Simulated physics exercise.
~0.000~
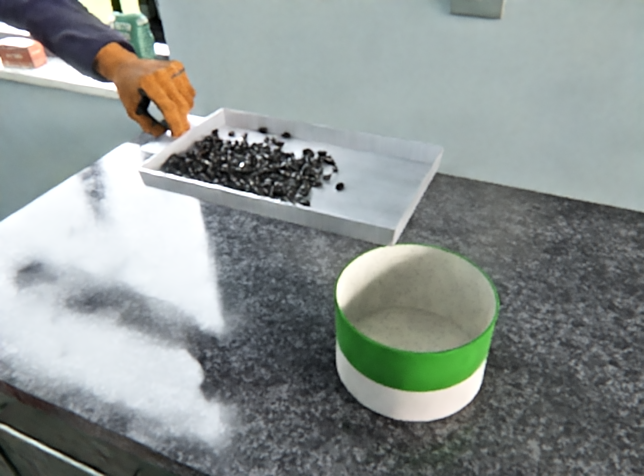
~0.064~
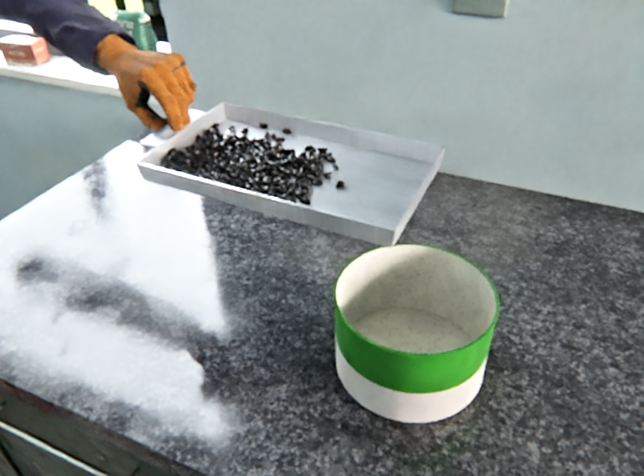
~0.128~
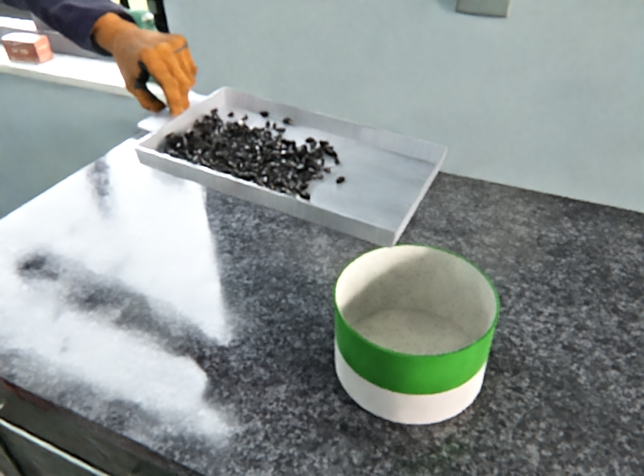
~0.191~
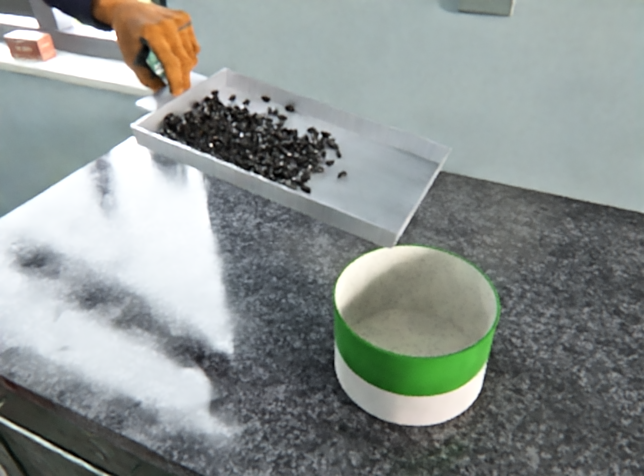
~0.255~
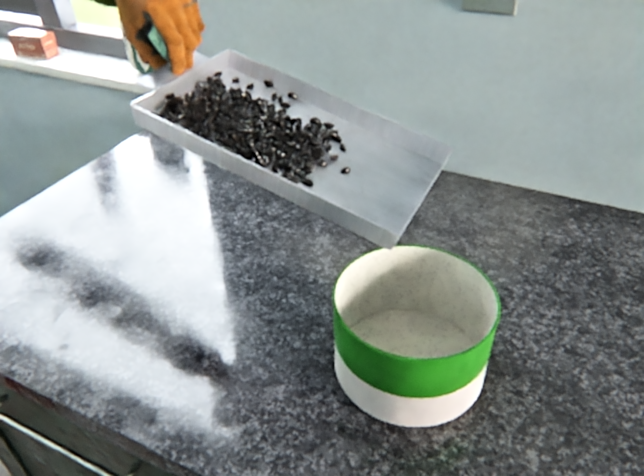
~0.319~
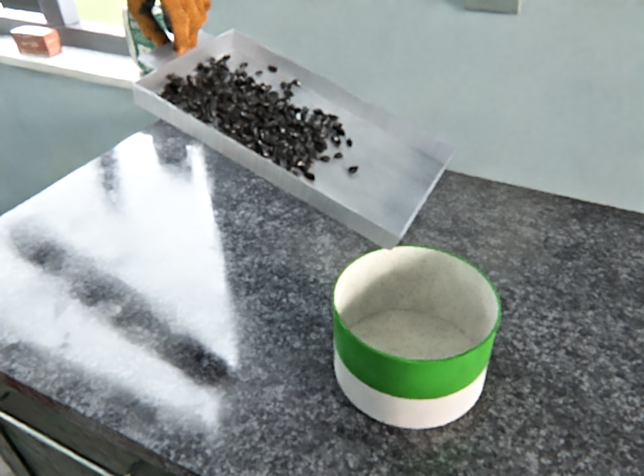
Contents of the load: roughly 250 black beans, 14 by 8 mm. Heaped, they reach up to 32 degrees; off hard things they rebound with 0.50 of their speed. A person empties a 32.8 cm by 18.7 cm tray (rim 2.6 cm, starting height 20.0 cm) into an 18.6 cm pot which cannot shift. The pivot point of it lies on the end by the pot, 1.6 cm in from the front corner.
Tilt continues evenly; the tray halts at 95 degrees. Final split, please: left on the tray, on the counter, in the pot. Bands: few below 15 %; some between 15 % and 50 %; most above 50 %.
Tray: Few; counter: Some; pot: Most.
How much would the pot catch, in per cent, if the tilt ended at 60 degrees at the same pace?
In that case some 30 per cent.
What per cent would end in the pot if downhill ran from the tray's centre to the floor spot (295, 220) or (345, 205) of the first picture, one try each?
Near 50 and 95 percent, in that order.
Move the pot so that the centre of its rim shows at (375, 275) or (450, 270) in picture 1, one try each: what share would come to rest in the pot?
In order, about 25 and about 90 per cent.
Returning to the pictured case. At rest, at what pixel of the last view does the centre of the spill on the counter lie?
The spill is centred close to (534, 329).
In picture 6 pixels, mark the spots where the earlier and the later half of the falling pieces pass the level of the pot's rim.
Around (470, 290), then (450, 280).
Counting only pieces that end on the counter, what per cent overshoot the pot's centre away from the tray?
It comes to near 90 percent.
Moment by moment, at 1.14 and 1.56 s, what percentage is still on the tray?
The figures go 50 and then 30.
Then, at 0.81 s, tilt 55 degrees; the tray holds 100 %, the pot 0 %.
After 1.14 s, tilt 79 degrees; the tray holds 50 %, the pot 30 %.
After 1.56 s, tilt 95 degrees; the tray holds 30 %, the pot 40 %.
At rest (2.8 s), tray 5 %, counter 30 %, pot 65 %.
